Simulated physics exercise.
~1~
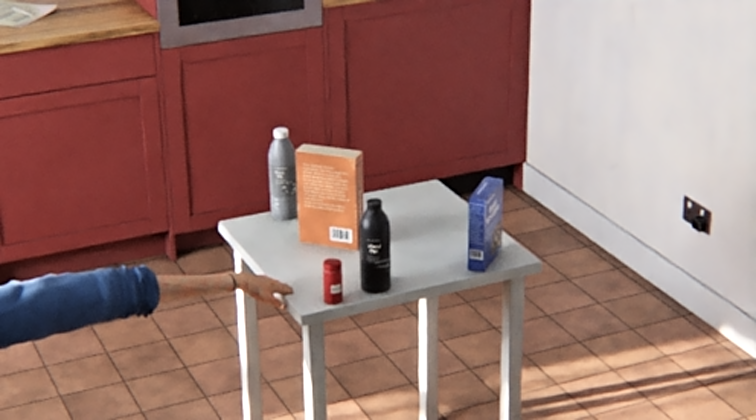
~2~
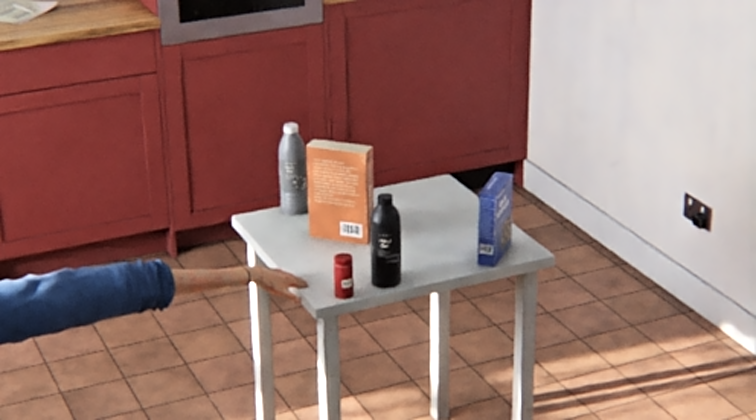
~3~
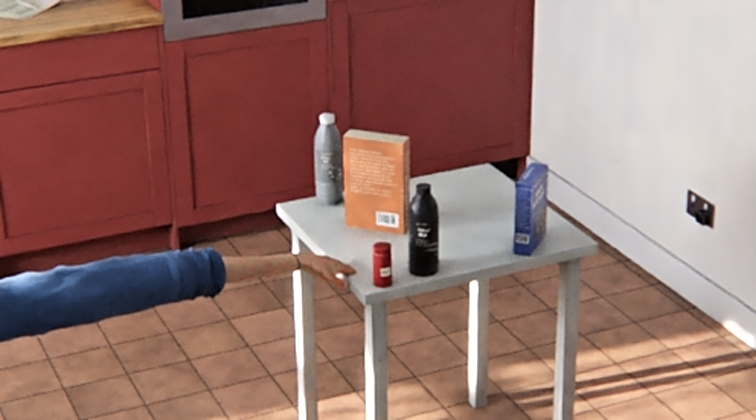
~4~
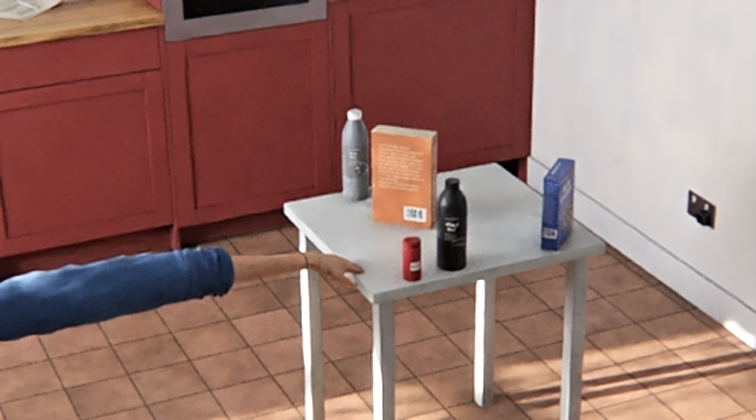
Hand dragging a small pale table rightward across a tiled kitchen, its bottles, book, packet and red shaker sliding slightly, staying upright.
